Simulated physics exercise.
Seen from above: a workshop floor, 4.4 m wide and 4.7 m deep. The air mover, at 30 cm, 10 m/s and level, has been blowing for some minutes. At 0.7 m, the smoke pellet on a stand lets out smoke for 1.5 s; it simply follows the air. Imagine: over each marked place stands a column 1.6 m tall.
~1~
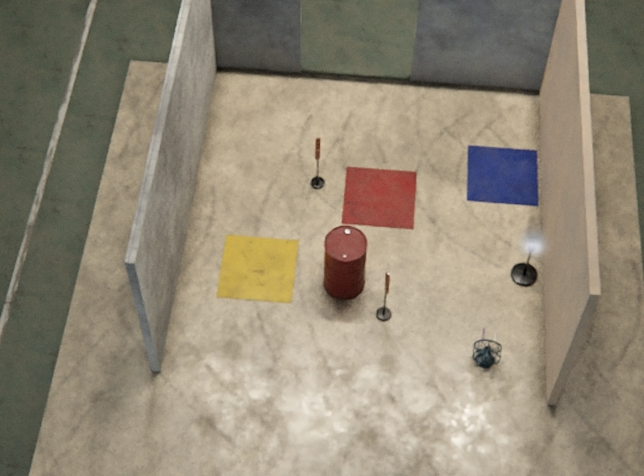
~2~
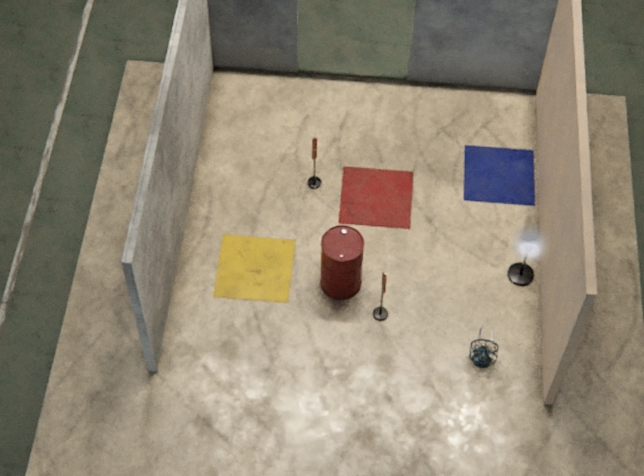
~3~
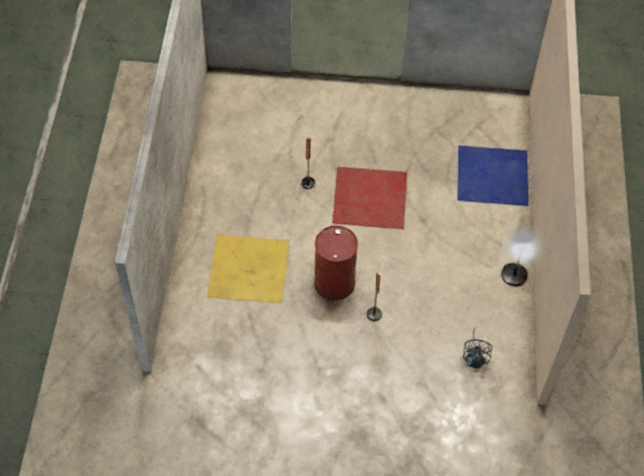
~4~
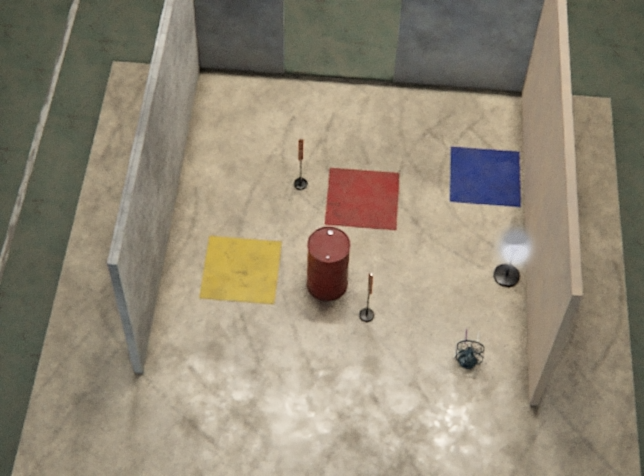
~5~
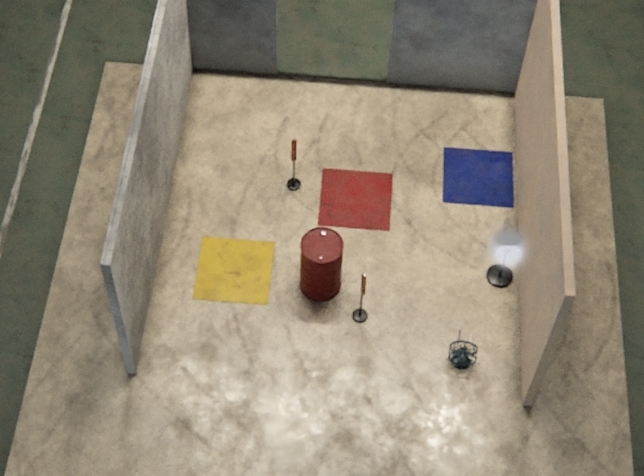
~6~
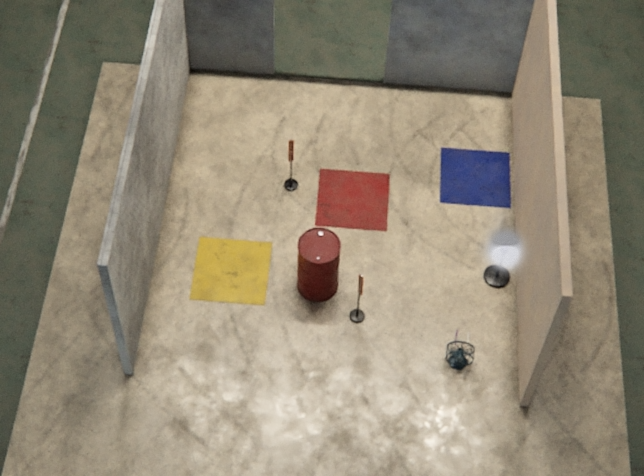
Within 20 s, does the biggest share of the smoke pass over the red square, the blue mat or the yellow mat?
Over the blue one.
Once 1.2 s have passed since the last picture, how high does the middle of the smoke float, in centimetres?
Somewhere near 40 cm high.
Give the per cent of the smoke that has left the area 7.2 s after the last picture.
90 %.
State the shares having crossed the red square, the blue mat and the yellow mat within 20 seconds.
0 % red, 100 % blue, 0 % yellow.
Then, 1.2 s after the last picture, 0 % has passed over the red square, 34 % over the blue mat and 0 % over the yellow mat; 0 % has left the area, and the middle of the rest is near (505, 225).
Then, 3.2 s after the last picture, 0 % has passed over the red square, 96 % over the blue mat and 0 % over the yellow mat; 39 % has left the area, and the middle of the rest is near (491, 29).
Then, 7.2 s after the last picture, 0 % has passed over the red square, 99 % over the blue mat and 0 % over the yellow mat; 93 % has left the area.
Then, 19.2 s after the last picture, 0 % has passed over the red square, 99 % over the blue mat and 0 % over the yellow mat; 99 % has left the area.
